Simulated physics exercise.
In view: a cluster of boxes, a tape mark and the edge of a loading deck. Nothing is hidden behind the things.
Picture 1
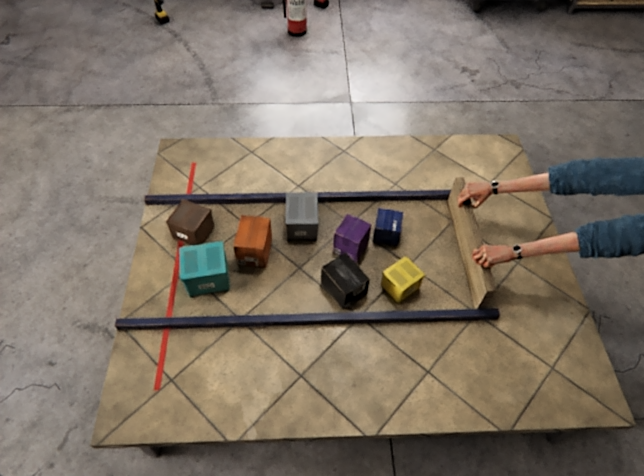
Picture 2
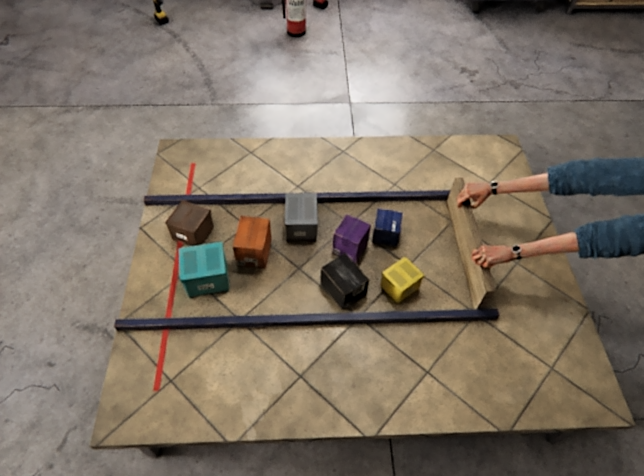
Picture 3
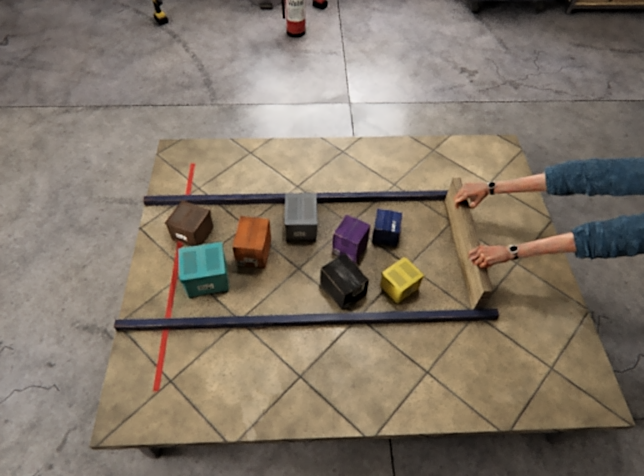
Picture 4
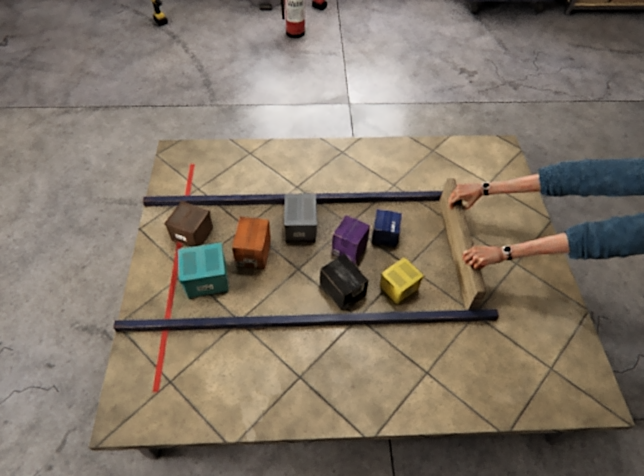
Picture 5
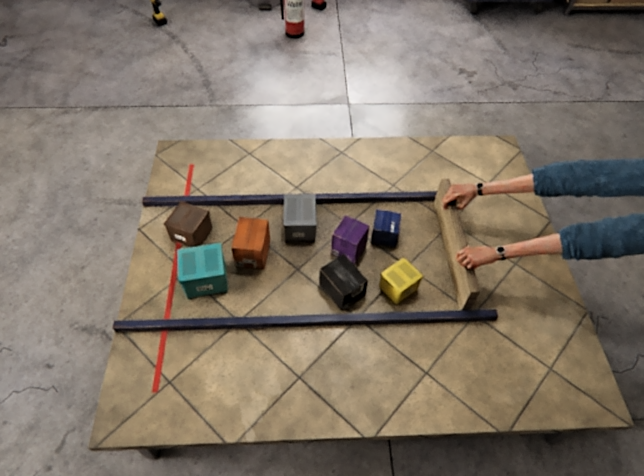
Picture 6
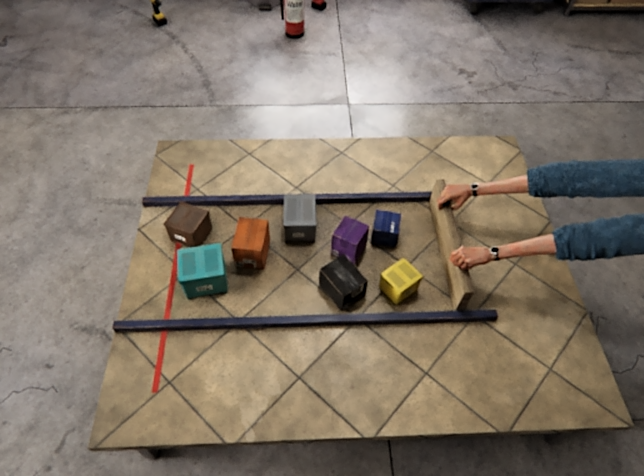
Two hands slid a wooden plank slightly left between two dark rails on a tiled tabletop, while the eight colored boxes between it and the red tape line stayed put.
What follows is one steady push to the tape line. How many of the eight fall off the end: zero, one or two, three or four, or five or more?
The number that fall off is three or four.
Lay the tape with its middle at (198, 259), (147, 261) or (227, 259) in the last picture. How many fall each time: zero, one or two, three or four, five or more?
Taking them in turn, 1 or 2; 5 or more; not one.
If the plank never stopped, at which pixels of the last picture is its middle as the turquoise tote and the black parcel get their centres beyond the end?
At (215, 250) for the turquoise tote; at (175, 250) for the black parcel.
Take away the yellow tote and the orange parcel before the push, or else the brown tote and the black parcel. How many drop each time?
2 in the first case, 2 in the second.
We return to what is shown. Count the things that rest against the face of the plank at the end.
In contact: 3.
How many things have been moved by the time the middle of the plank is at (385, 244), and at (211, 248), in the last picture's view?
The counts are 4 and 8.
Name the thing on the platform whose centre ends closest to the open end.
The black parcel.
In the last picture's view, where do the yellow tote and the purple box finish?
The yellow tote at (154, 279), the purple box at (131, 253).
Soon after, none off yet; brown tote at rest near (189, 226); turquoise tote at rest near (203, 272); orange parcel at rest near (252, 243).
Then, none off yet; brown tote at rest near (189, 226); turquoise tote moved a little near (192, 275); orange parcel moved about its own width near (226, 243).
Further on, none off yet; brown tote moved about its own width near (148, 218); turquoise tote moved well along near (131, 288); orange parcel moved well along near (156, 246).
By the end, the number that fall off is three or four; fallen, orange parcel, turquoise tote and brown tote.
